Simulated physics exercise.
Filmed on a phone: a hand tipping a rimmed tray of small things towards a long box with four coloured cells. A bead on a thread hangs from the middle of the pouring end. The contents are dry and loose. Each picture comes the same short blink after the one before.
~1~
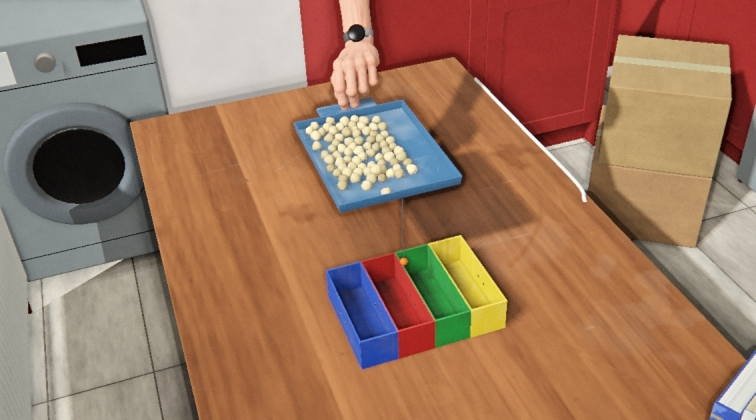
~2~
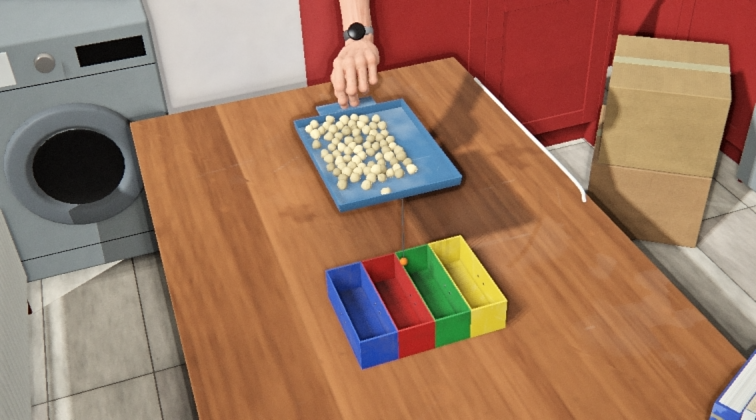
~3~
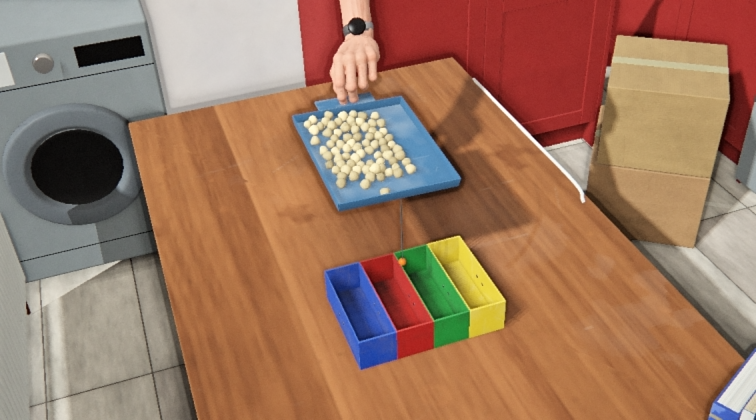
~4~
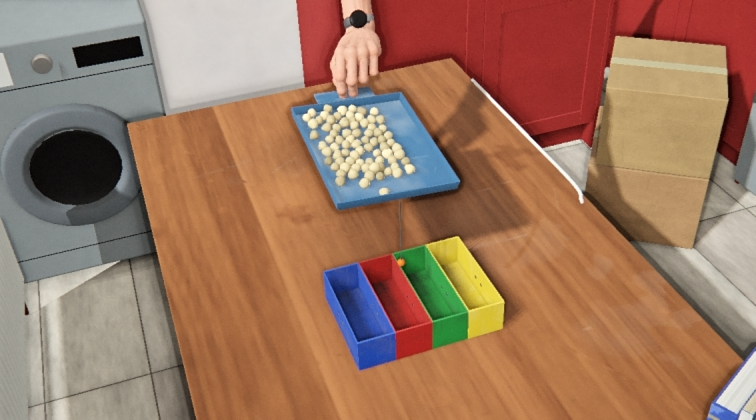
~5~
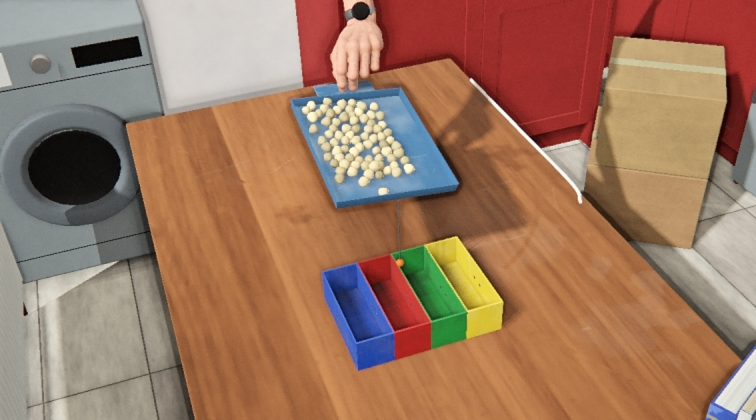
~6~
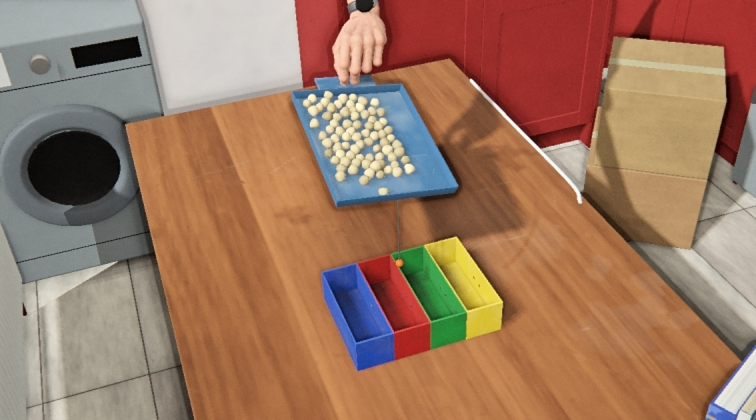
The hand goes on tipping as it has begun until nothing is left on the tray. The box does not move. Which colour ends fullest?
Fullest: The yellow cell.
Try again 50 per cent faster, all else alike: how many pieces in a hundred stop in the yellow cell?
About 40 per cent.
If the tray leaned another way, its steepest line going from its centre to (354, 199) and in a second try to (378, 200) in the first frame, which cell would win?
One: The blue cell. Two: The cell in blue.
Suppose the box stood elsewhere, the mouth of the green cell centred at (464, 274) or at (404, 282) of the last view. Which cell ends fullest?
First the green cell, then the yellow one.
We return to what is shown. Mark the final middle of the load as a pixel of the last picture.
Close to (467, 294).
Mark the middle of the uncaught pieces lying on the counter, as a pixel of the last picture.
At about (518, 276).
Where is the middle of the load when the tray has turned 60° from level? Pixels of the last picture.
At about (416, 156).
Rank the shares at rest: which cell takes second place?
In second place: The cell in green.
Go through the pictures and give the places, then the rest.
The first frame shows corners of the pouring end (340, 204) and (460, 175), level; middle of the load (359, 151), macadamia nuts; bead on its thread (404, 261); blue cell (379, 348); red cell (417, 337); green cell (453, 326); yellow cell (488, 316).
The second frame shows corners of the pouring end (340, 204) and (460, 176), level; middle of the load (359, 150).
The third frame shows corners of the pouring end (339, 203) and (459, 178), tipped barely, lowest at the right corner; middle of the load (358, 148).
The fourth frame shows corners of the pouring end (339, 202) and (458, 181), tipped a little, lowest at the right corner; middle of the load (357, 145).
The fifth frame shows corners of the pouring end (338, 201) and (457, 183), tipped a little, lowest at the right corner; middle of the load (356, 141).
The sixth frame shows corners of the pouring end (339, 199) and (456, 185), tipped clearly, lowest at the right corner; middle of the load (357, 138); blue cell (375, 349); red cell (412, 339); green cell (449, 328); yellow cell (484, 318).
Just after the last frame, tray tipped steeply; almost all on the tray; just a few falling or outside the box.
A moment on, tray tipped right over; almost all on the tray; just a few in the yellow cell; just a few falling or outside the box.
Further on, tray tipped past a quarter turn; roughly half in the yellow cell; roughly a quarter in the green cell; just a few in the red cell; roughly a third falling or outside the box.
When it is over, tray tipped past a quarter turn; roughly half in the yellow cell; roughly a quarter in the green cell; just a few in the red cell; not one in the blue cell; roughly a third outside the box.
